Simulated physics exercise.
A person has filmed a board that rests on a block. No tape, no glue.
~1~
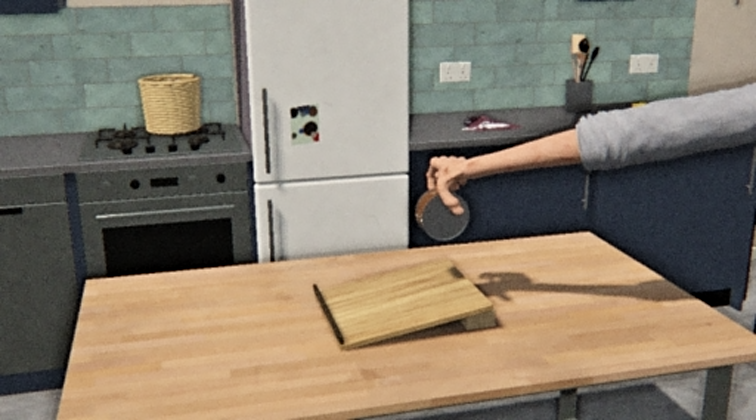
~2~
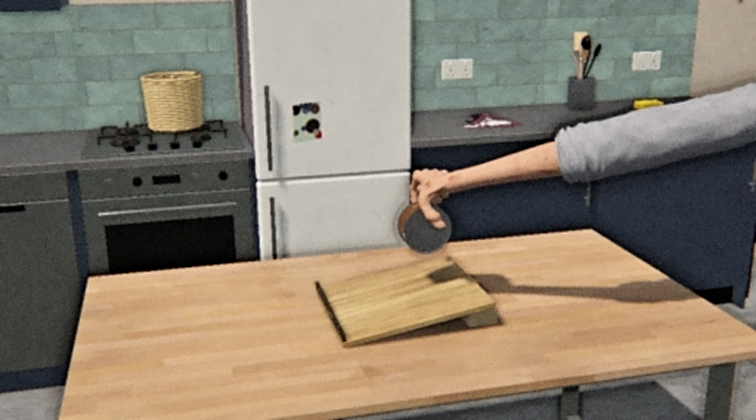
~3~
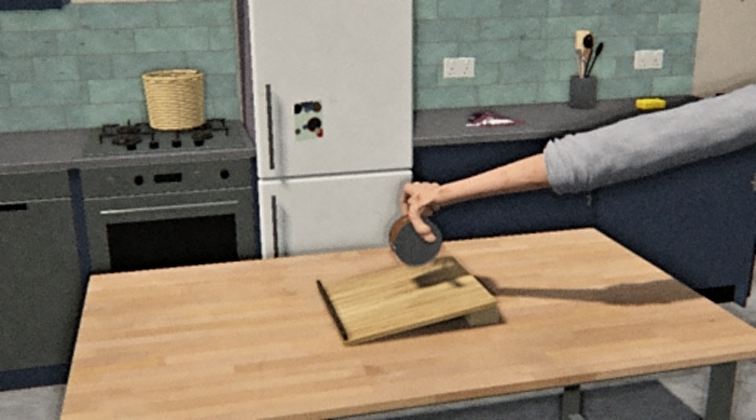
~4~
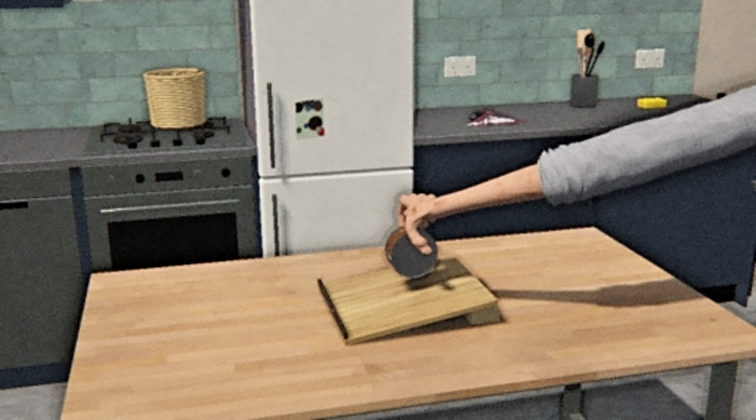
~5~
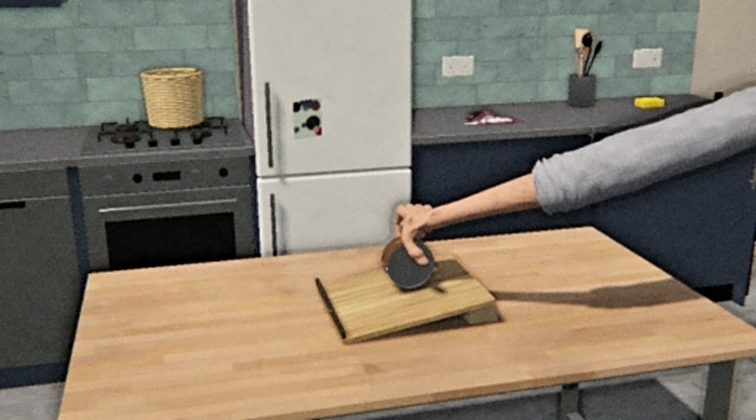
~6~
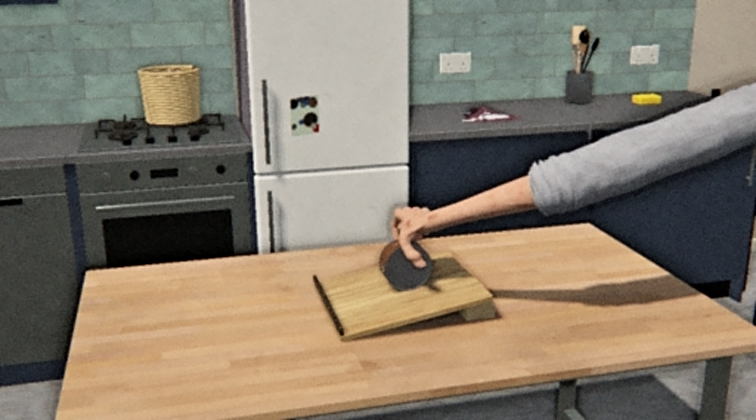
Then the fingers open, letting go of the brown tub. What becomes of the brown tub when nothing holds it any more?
Travels down.
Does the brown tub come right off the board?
Brown tub - still on top.
Then, 0.60 s on from there, brown tub shifted about its own width near (358, 277).
Then, 1.00 s on from there, brown tub shifted about its own width near (351, 278).
In the end, moved from the start, brown tub. At the end, from the last picture's camera, brown tub near (344, 280). The brown tub slides or rolls down.
